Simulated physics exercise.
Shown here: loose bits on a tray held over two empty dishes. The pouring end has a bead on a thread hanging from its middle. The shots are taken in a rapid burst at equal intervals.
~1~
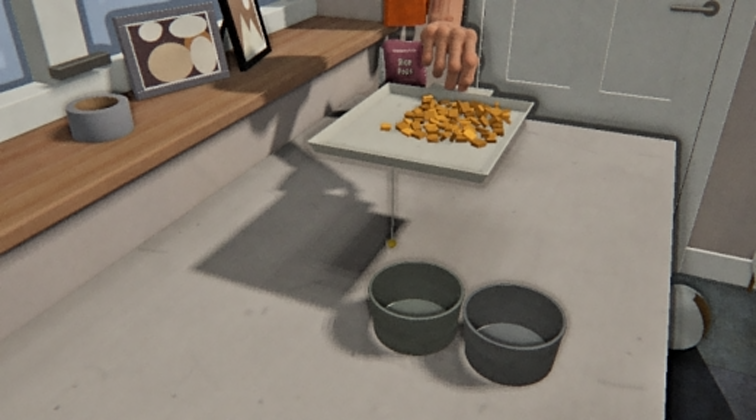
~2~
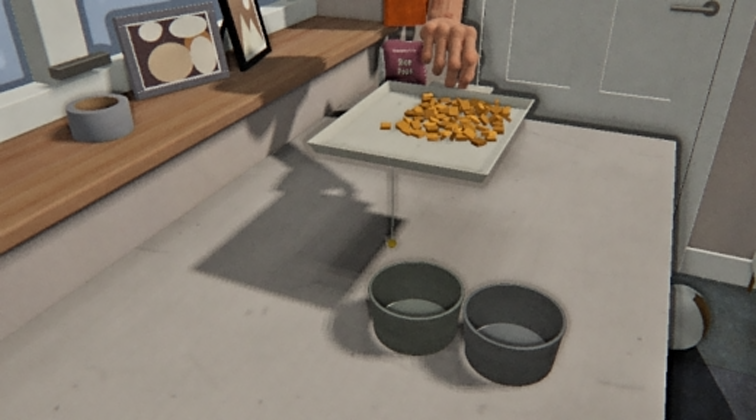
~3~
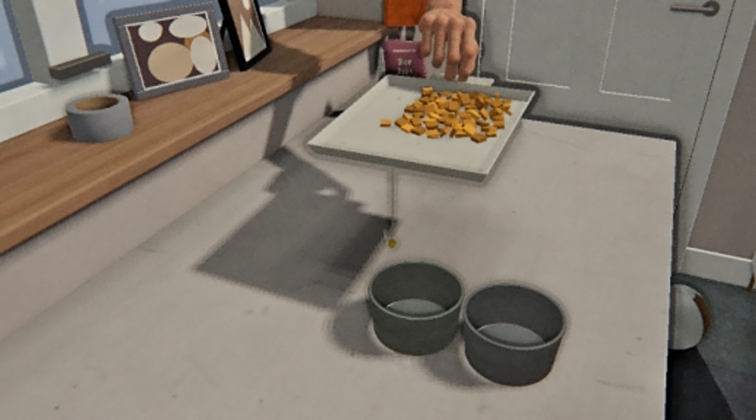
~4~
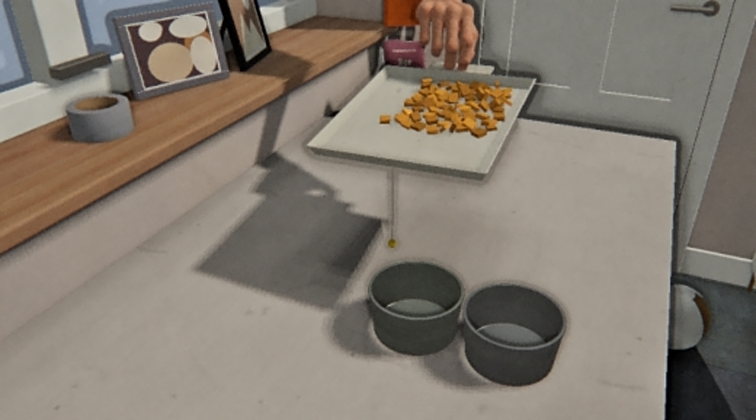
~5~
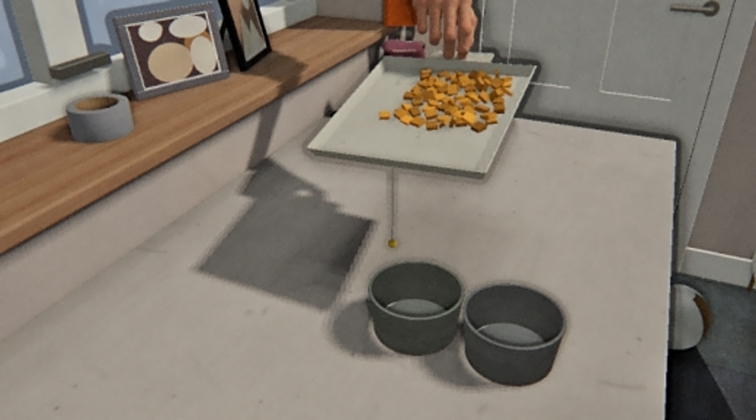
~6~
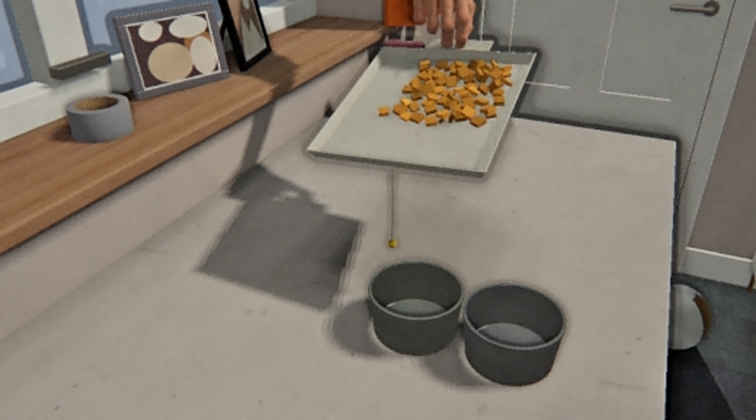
A hand gradually tilts a tray of small orange crackers above two empty grey dishes.
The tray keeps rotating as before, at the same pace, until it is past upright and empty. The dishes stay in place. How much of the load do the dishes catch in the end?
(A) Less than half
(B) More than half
A.
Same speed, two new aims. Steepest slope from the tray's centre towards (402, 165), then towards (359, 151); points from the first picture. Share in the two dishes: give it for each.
Lab note: Try one about 60 %, try two 0 %.
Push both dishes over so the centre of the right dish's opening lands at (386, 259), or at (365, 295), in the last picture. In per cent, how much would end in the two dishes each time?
You'd end up with around 70 per cent and then around 40 per cent.
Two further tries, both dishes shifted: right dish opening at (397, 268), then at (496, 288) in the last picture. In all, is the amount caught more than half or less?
So that's a greater portion the first time round, a lesser portion the second.
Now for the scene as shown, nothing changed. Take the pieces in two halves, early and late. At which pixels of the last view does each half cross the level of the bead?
I'd say around (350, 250) at first, then around (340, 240).
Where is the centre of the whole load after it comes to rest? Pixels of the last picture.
Near (335, 301).
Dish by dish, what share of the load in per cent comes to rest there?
Result - left dish: 20 %; right dish: 0 %.
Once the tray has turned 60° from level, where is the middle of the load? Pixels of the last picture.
Somewhere around pixel (364, 157) in the last picture.
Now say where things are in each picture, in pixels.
Corners of the pouring end (315, 140) and (483, 171), level; middle of the load (460, 121), small crackers; left dish (398, 332); right dish (500, 362); bead on its thread (392, 243), in the first picture.
Corners of the pouring end (315, 141) and (483, 171), level; middle of the load (460, 119), in the second picture.
Corners of the pouring end (314, 142) and (482, 170), tipped barely, lowest at the left corner; middle of the load (460, 114), in the third picture.
Corners of the pouring end (314, 143) and (482, 169), tipped a little, lowest at the left corner; middle of the load (460, 106), in the fourth picture.
Corners of the pouring end (314, 145) and (482, 168), tipped a little, lowest at the left corner; middle of the load (460, 98), in the fifth picture.
Corners of the pouring end (313, 147) and (481, 167), tipped clearly, lowest at the left corner; middle of the load (459, 90); left dish (398, 332); right dish (500, 362), in the sixth picture.
Just after the last frame, tray tipped steeply; the larger part on the tray; roughly a quarter in the air.
A moment on, tray tipped right over; just a few on the tray; about a tenth in the left dish; roughly two thirds outside both; roughly a quarter in the air.
Further on, tray tipped past a quarter turn; roughly a quarter in the left dish; the larger part outside both.
When it is over, tray tipped past a quarter turn; not one in the right dish; roughly a quarter in the left dish; the larger part outside both.
